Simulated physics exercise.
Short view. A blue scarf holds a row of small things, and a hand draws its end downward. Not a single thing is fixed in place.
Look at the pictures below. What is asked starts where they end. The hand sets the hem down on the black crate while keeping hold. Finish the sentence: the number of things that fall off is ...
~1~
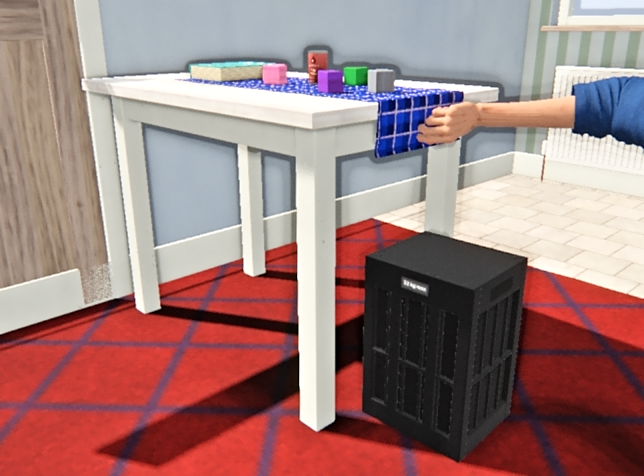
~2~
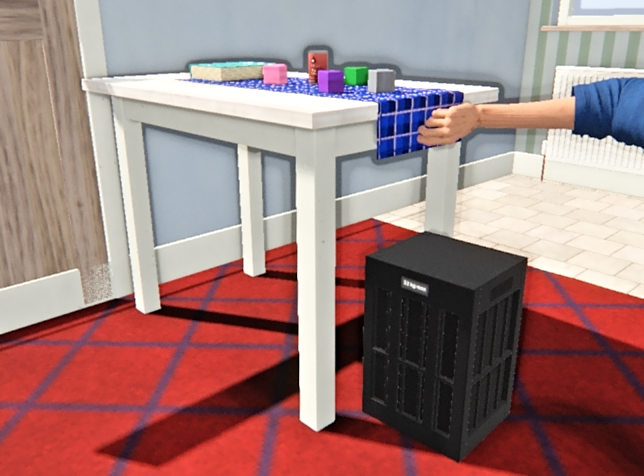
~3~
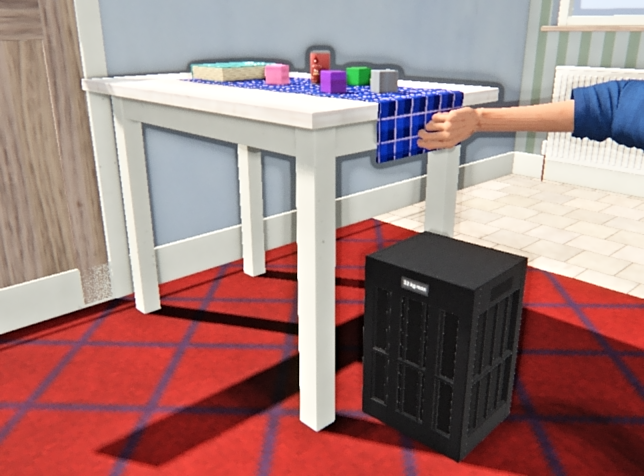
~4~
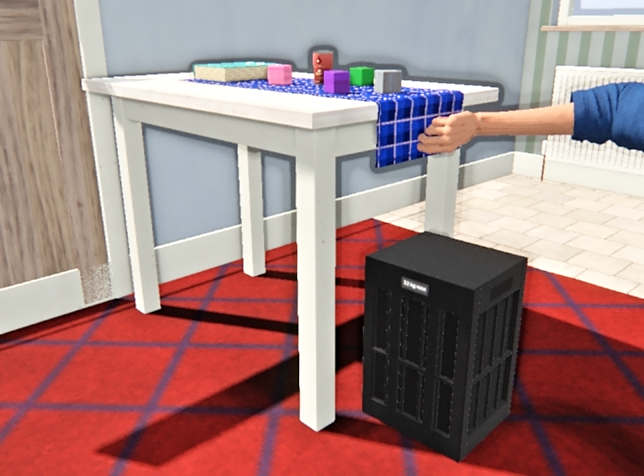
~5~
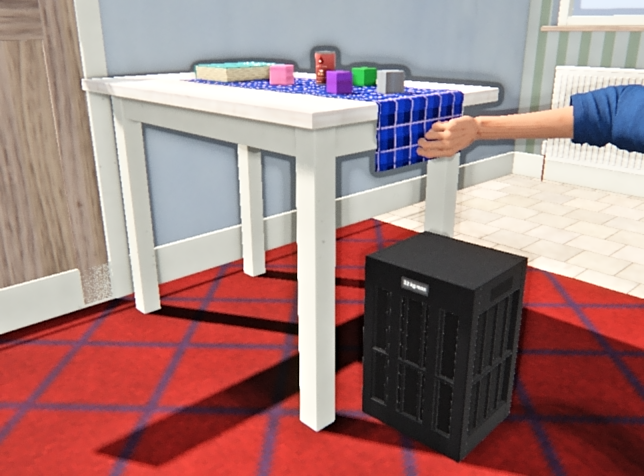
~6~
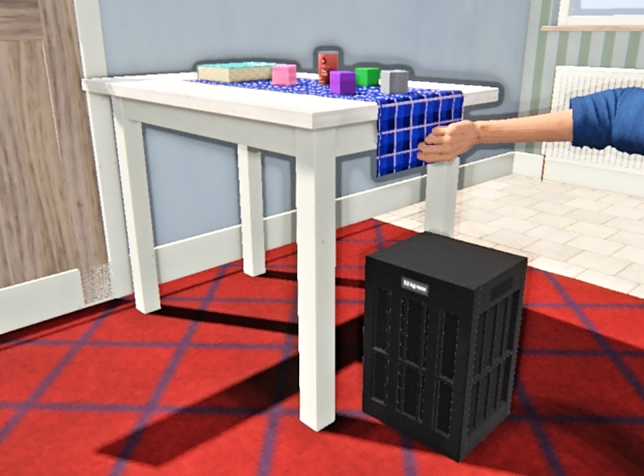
... two.
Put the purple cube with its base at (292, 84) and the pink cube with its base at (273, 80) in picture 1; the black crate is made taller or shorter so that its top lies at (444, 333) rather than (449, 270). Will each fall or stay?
So the purple cube stays there, and the pink cube stays there.
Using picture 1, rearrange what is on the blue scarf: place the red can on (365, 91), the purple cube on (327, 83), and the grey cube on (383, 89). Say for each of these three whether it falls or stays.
My call: The red can takes a tumble; the purple cube hangs on; the grey cube takes a tumble.
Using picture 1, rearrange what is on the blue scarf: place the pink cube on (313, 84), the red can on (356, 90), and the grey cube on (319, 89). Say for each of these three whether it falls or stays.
The pink cube will stay where it is, the red can will end up off, the grey cube will stay where it is.
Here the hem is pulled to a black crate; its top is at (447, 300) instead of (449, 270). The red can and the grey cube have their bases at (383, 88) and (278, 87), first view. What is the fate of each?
Result: Red can gone, grey cube still there.
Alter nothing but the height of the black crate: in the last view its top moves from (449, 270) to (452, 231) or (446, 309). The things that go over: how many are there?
Going over the edge would be 1 and 3.
Soon after, hem near (420, 212); grey cube gone.
After that, hem on the crate; grey cube and purple cube gone.
In the end, hem on the crate; grey cube and purple cube gone. It carries off two.
